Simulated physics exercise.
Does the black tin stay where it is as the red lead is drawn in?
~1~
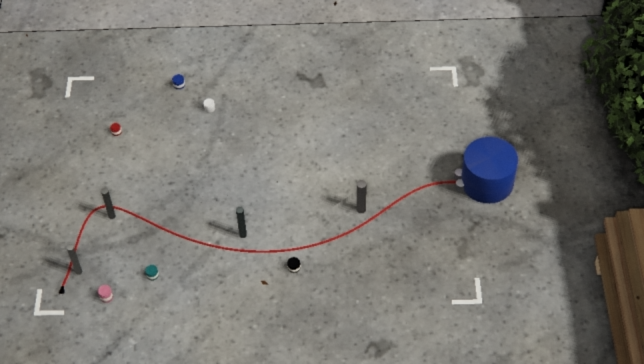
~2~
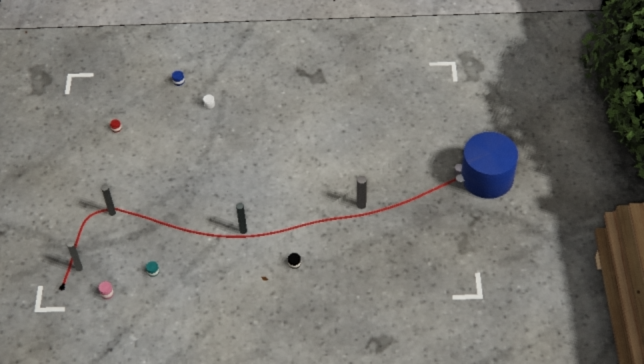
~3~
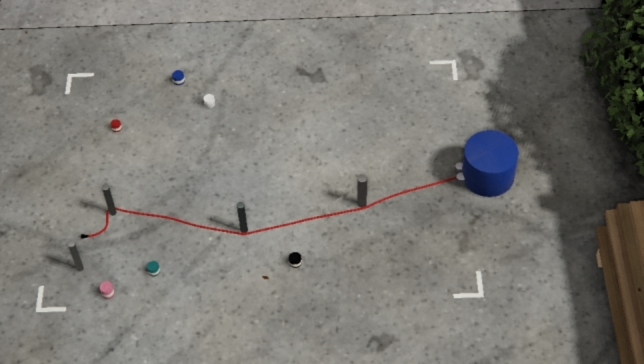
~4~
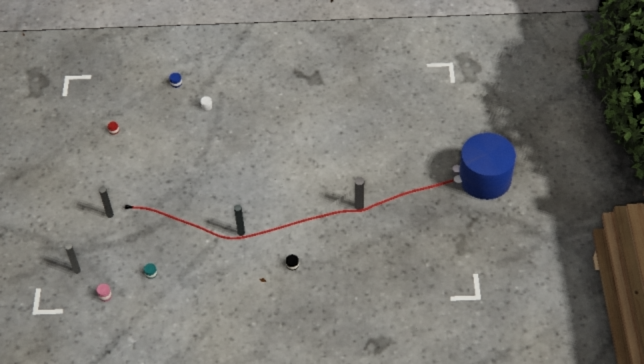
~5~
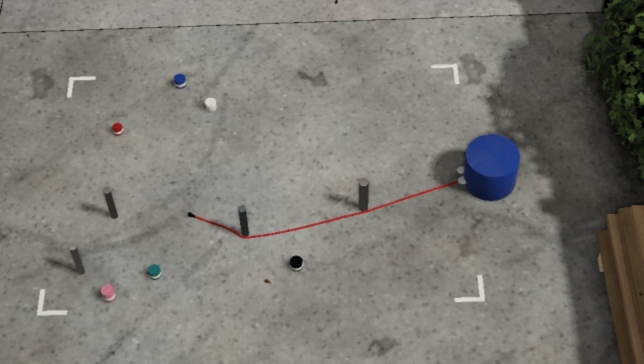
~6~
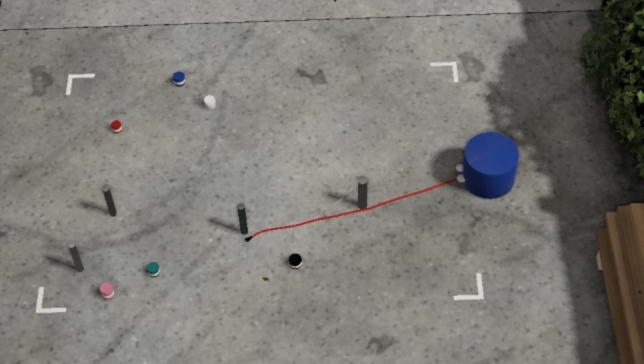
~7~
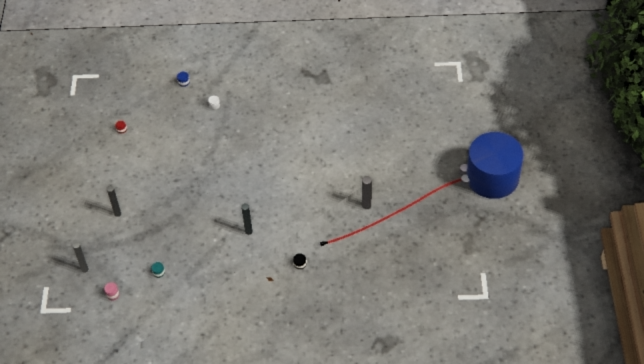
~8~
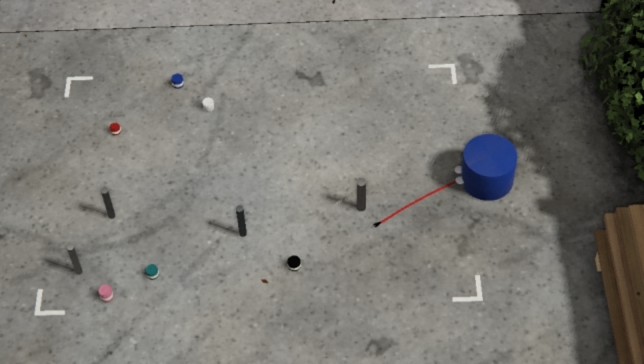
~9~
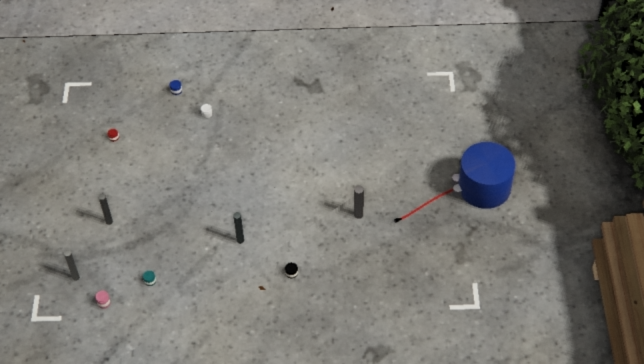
Yes, the black tin stays put while the lead is pulled past it toward the reel.
